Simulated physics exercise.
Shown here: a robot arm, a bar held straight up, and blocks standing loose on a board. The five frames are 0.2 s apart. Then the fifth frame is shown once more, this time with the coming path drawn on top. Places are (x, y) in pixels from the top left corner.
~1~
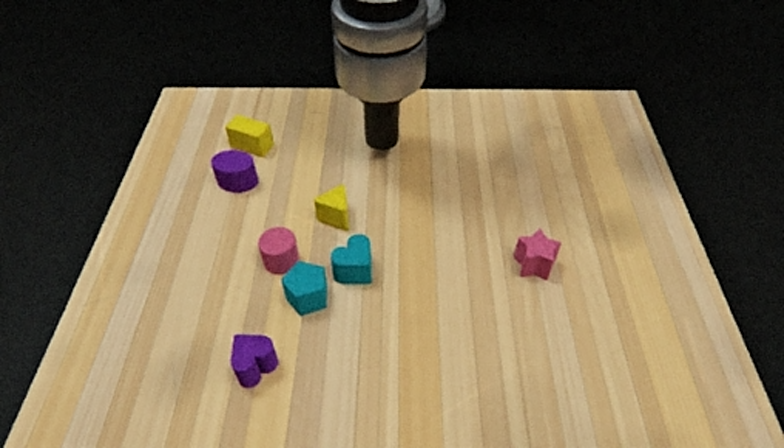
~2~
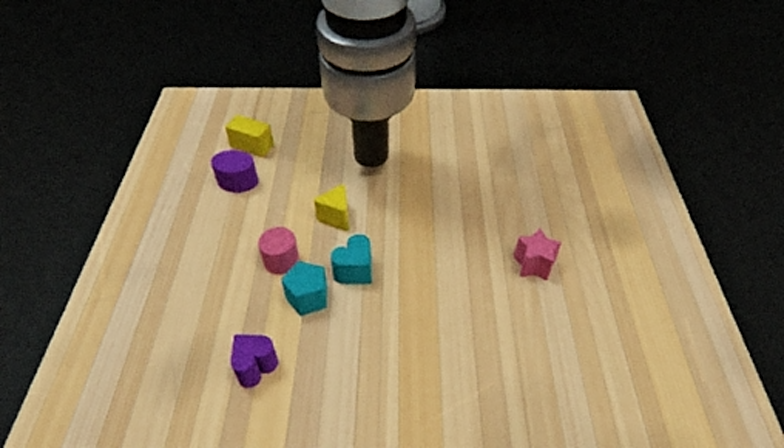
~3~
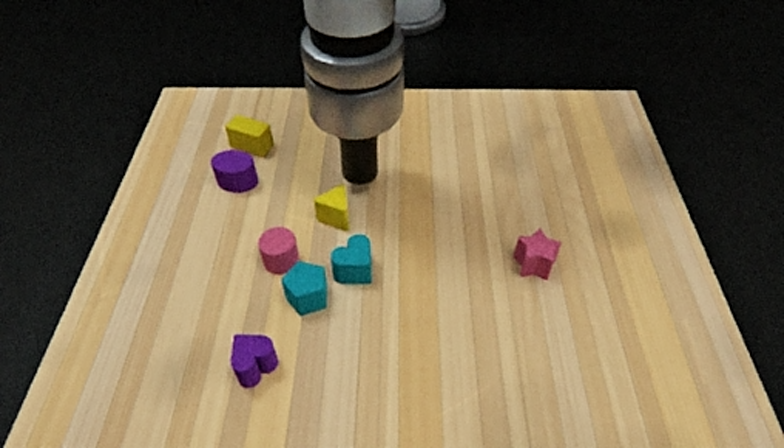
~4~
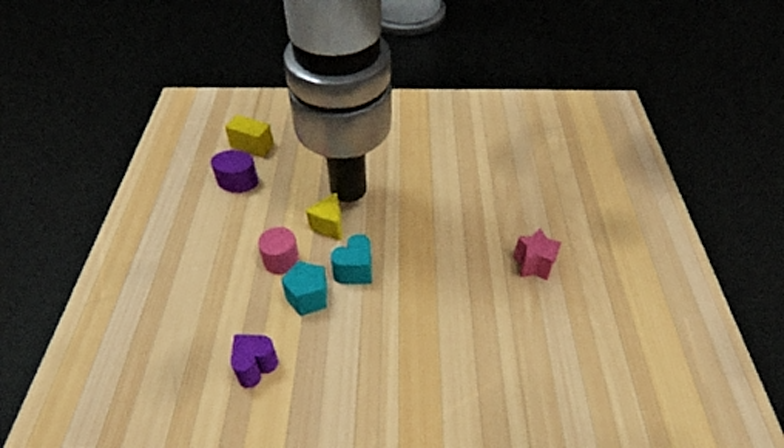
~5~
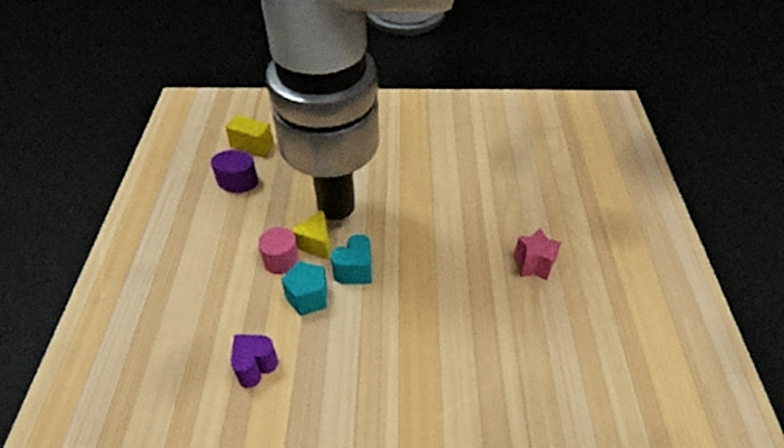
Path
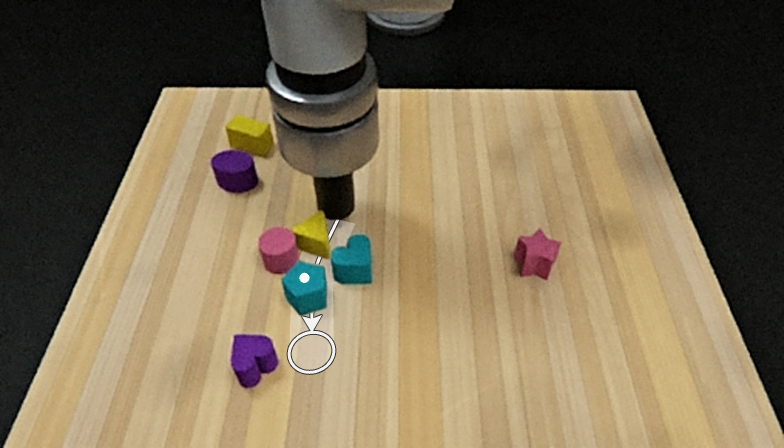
A robot arm moves down the board and pushes the yellow triangular block down-left.
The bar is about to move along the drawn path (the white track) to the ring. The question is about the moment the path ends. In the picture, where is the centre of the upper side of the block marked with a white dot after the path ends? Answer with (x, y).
Final place: (283, 371).
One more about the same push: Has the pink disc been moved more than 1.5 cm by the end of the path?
Yes.
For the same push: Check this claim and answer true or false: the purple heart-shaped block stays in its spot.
That statement is not accurate.
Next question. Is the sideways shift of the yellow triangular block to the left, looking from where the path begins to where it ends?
Going by the path, no.
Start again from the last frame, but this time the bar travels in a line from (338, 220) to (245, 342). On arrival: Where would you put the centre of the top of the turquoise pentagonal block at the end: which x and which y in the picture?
Near (287, 325).
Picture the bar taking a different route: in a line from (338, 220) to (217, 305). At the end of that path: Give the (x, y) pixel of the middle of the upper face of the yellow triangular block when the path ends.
Roughly at (267, 279).
Drawn move, from (338, 220) via (314, 279), ending at (312, 352); the dot is on the turquoise pentagonal block.
On the path given first. One third of the way, bar (317, 246); pink disc (262, 247); turquoise pentagonal block (303, 283), turned 15° anticlockwise; yellow triangular block (289, 257), turned 90° clockwise.
Two thirds of the way, bar (310, 290); pink disc (256, 250); turquoise pentagonal block (292, 321), turned 30° anticlockwise; yellow triangular block (274, 278).
At the end, bar (309, 340); purple heart-shaped block (236, 363), turned 40° clockwise; pink disc (256, 250); turquoise pentagonal block (283, 371), turned 25° clockwise; yellow triangular block (274, 278), turned 130° clockwise.
